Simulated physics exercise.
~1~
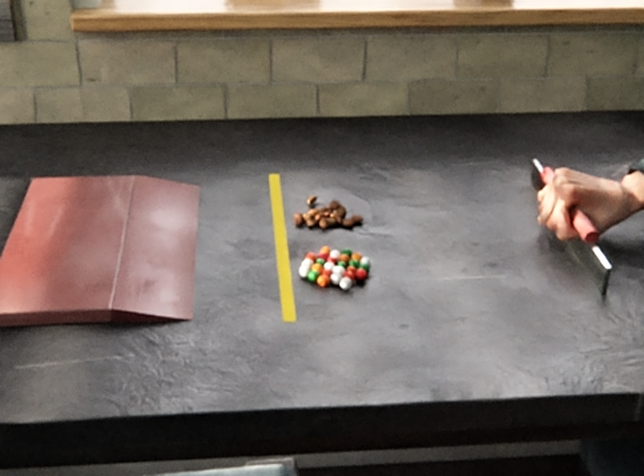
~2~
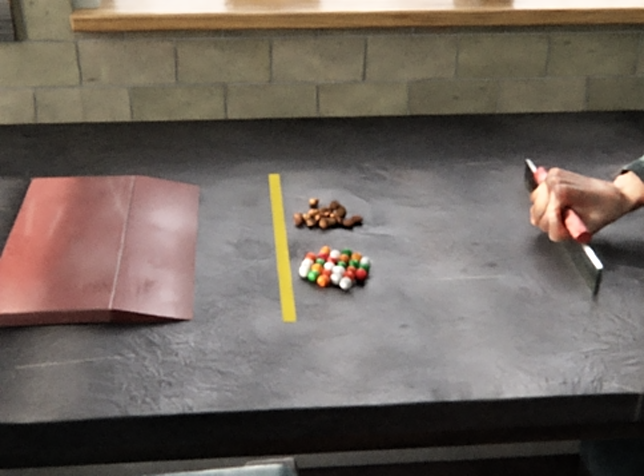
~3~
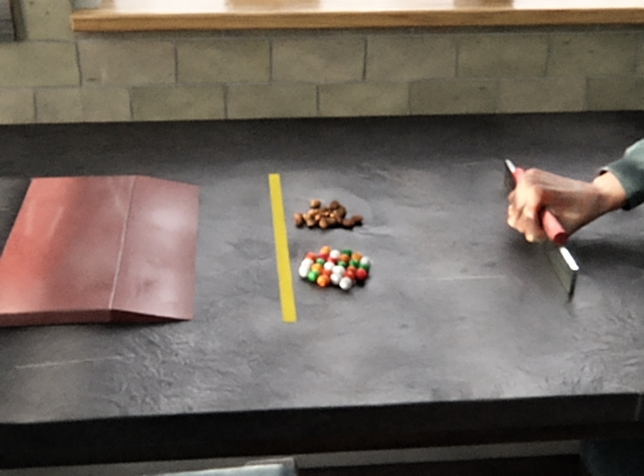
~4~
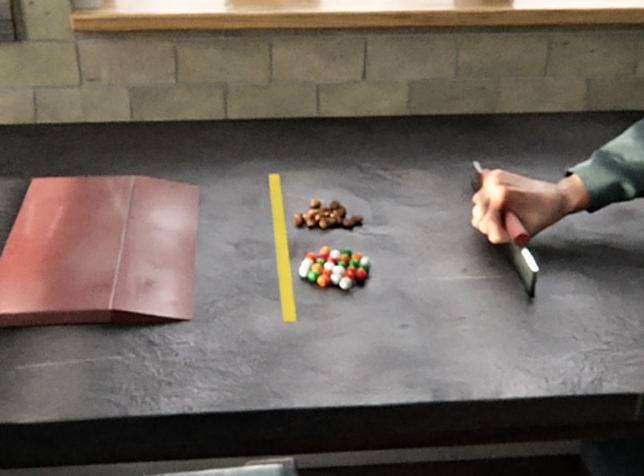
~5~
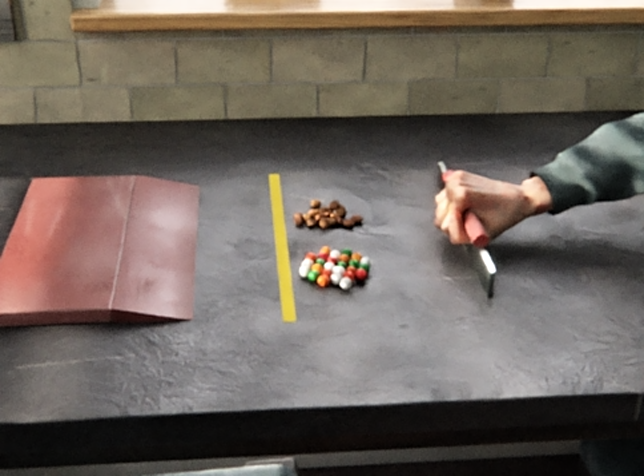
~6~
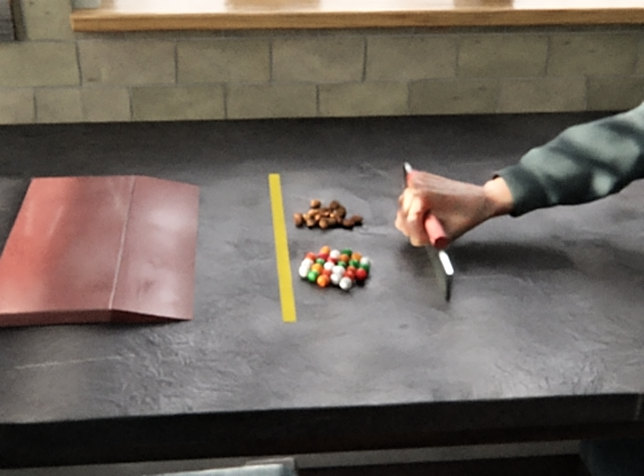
A dark, scuffed tabletop in front of a pale brick wall is seen from slightly above by a still camera. A dull red slab with a sloping edge lies at left, a yellow tape strip runs near the centre, and just right of it sit brown kibble and, nearer, red, green, orange and white beads. From the right, a green-sleeved hand slides a red-handled scraper steadily leftward toward the unmoving piles.
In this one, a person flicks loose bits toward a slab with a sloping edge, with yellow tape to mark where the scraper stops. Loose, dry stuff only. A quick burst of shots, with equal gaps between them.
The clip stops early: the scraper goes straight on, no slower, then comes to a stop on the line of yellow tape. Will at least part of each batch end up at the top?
Front batch: Yes, back batch: No.
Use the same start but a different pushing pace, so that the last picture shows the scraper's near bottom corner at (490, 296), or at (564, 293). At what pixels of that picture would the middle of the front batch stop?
I'd put it around (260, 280) on the first run and around (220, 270) on the second.
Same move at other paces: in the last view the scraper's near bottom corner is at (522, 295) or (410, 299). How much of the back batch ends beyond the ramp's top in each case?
About 0 % the first time, about 0 % the second.
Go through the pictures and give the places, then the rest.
The first picture shows scraper at (601, 271), at rest; yellow tape at (274, 180); top of the ramp at (114, 298); front batch at (330, 268), some round plastic beads; back batch at (329, 215), a few bits of dog kibble.
The second picture shows scraper at (593, 271); back batch at (329, 215).
The third picture shows scraper at (568, 272); front batch at (330, 268).
The fourth picture shows scraper at (529, 273); back batch at (329, 215).
The fifth picture shows scraper at (488, 275); front batch at (330, 268).
The sixth picture shows scraper at (446, 276); yellow tape at (274, 180); top of the ramp at (114, 298); front batch at (330, 268); back batch at (329, 215).
Then, 0.13 s past the last view, scraper still moving, near (340, 215); front batch all short of the ramp; back batch all short of the ramp.
Then, 0.28 s past the last view, scraper stopped at the yellow tape; front batch a small part on the ramp, most short of the ramp; back batch all short of the ramp.
Then, 0.56 s past the last view, scraper stopped at the yellow tape; front batch about two thirds past the top, about a third on the ramp; back batch a small part on the ramp, most short of the ramp.
Finally, scraper stopped at the yellow tape; front batch most past the top, about a quarter short of the ramp; back batch none past the top, a small part on the ramp, most short of the ramp.
